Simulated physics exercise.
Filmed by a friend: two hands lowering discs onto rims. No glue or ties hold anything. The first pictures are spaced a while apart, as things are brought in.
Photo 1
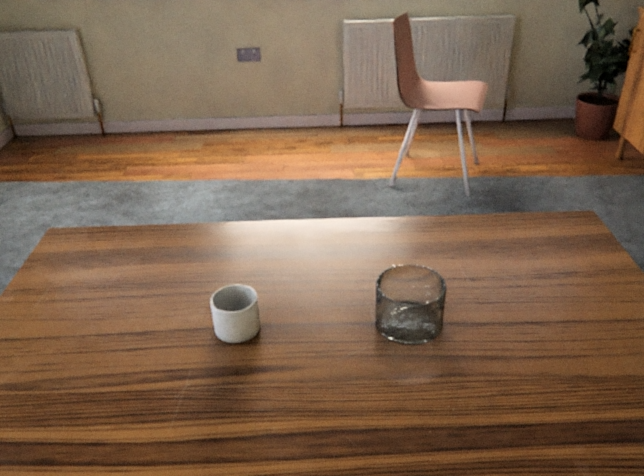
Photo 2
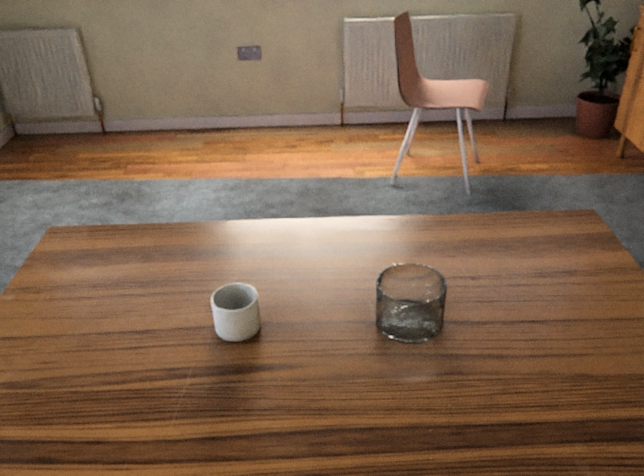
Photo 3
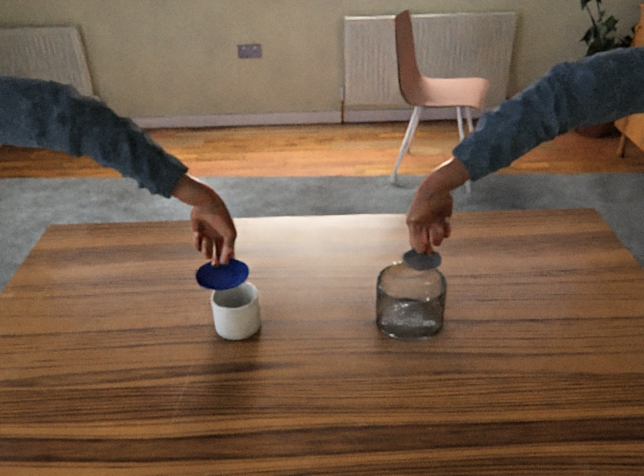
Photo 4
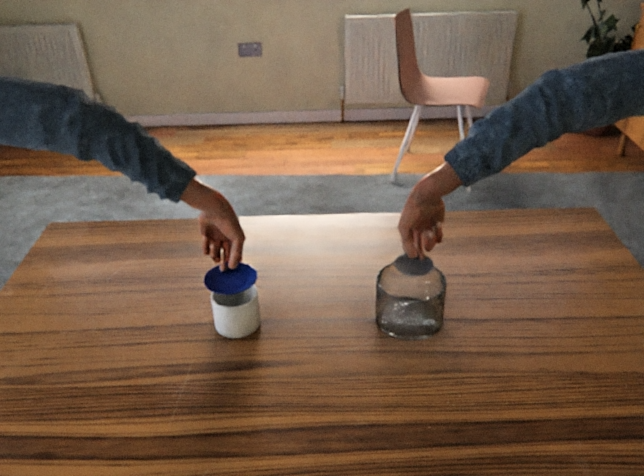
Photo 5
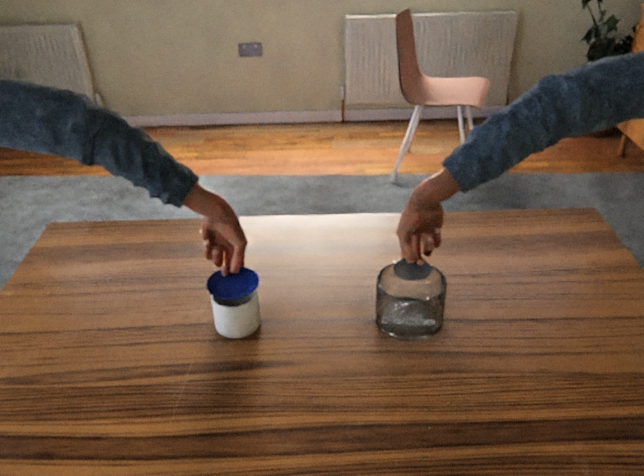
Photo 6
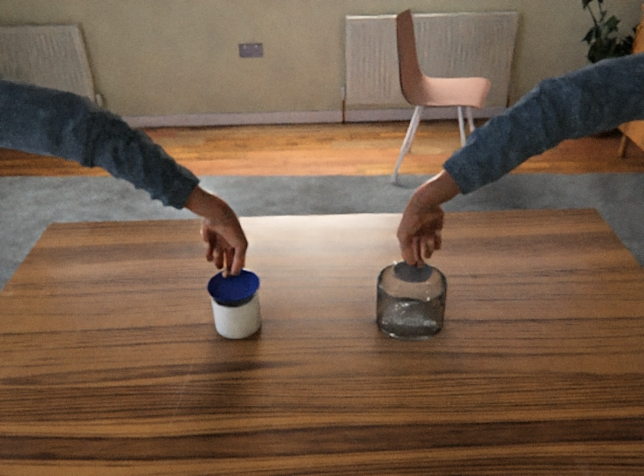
The clip shows a small white cup and a clear glass on a wooden table; then two hands reach in from either side, lowering a blue disc onto the cup and a grey disc onto the glass, still holding both.
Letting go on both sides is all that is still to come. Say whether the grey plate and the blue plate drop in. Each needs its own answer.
Grey plate - drops through, blue plate - sits across the top.
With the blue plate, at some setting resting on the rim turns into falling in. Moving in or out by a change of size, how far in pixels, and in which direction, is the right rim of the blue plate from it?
Direction left, distance some 4 pixels.
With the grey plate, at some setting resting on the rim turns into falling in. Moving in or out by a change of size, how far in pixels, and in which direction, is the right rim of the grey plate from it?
Somewhere near 12 pixels, heading right.
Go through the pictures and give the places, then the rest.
In the first frame, left cup (236, 313).
In the second frame, right glass (410, 302).
In the third frame, still on the way; grey plate (422, 260); left cup (236, 310).
In the fourth frame, still on the way; blue plate (231, 280); right glass (410, 299).
In the fifth frame, still on the way; grey plate (412, 270); left cup (236, 309).
In the sixth frame, in place, still held; grey plate (413, 272); blue plate (234, 287); right glass (411, 300).
Then, 0.12 s on from there, grey plate displaced a little near (412, 286); blue plate sitting on the rim near (235, 291).
Then, 0.18 s on from there, grey plate on its way down near (410, 313); blue plate sitting on the rim near (235, 291).
In the end, the grey plate drops inside, near (410, 315); the blue plate covers the opening, near (235, 291).
